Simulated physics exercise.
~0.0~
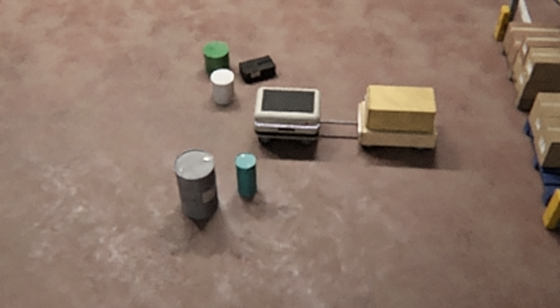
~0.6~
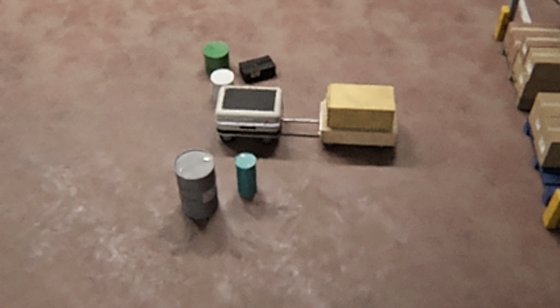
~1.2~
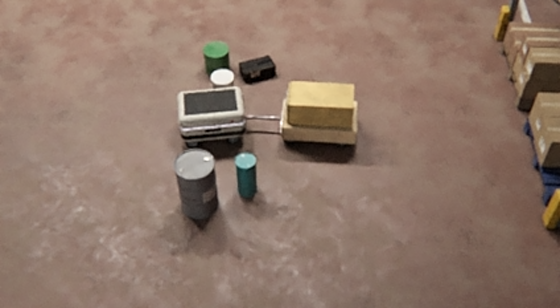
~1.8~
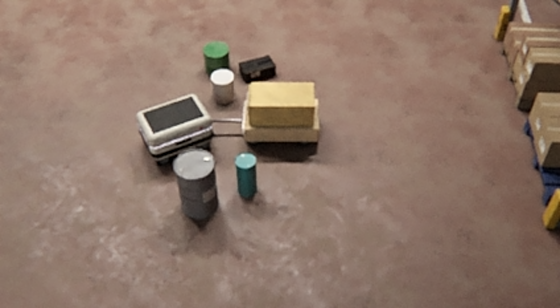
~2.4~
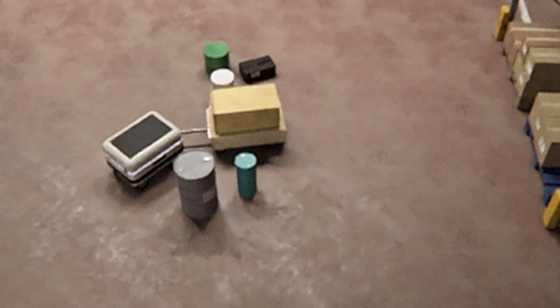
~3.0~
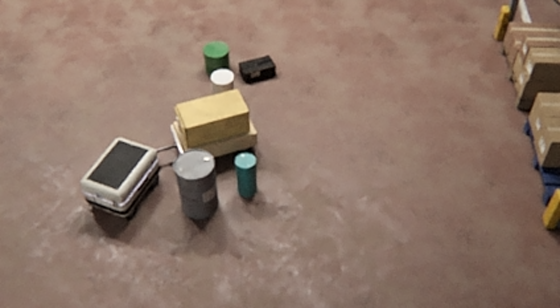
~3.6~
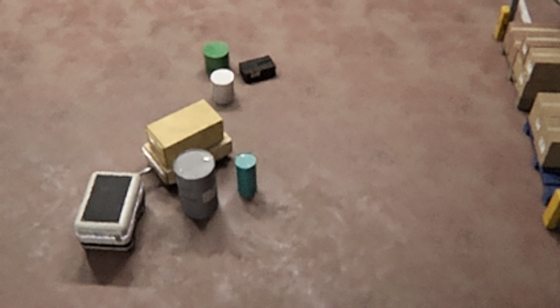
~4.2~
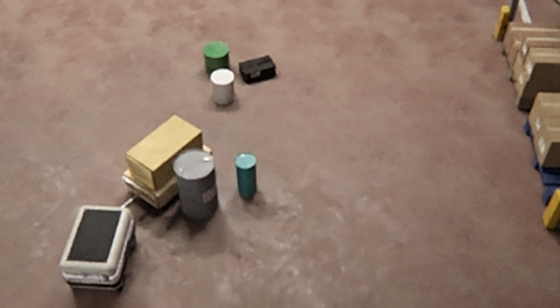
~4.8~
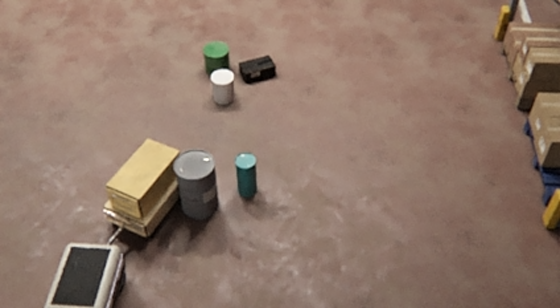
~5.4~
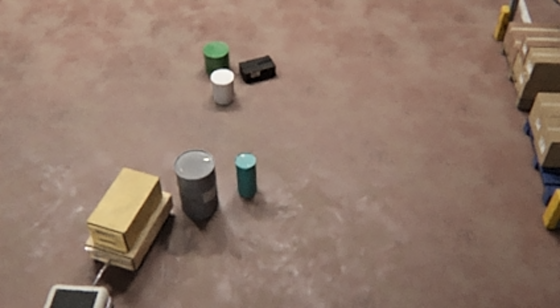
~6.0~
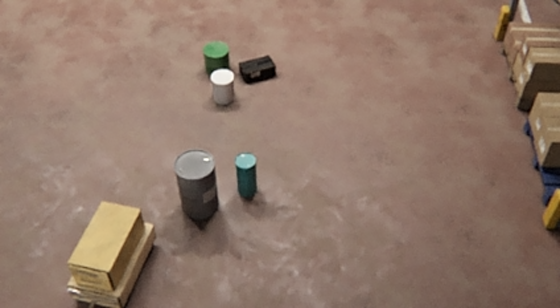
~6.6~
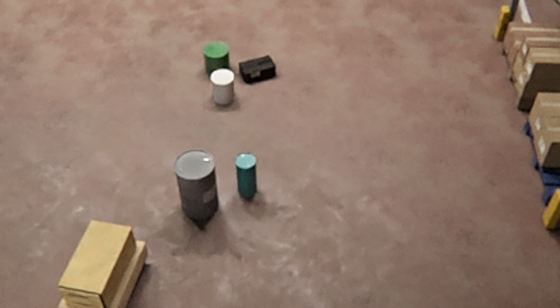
On a warehouse floor, a small tug pulled a cart with a yellowish box leftward between the pails and drums, then curved around the grey drum toward the bottom left and left view, its cart still partly showing, while the standing items stayed put.
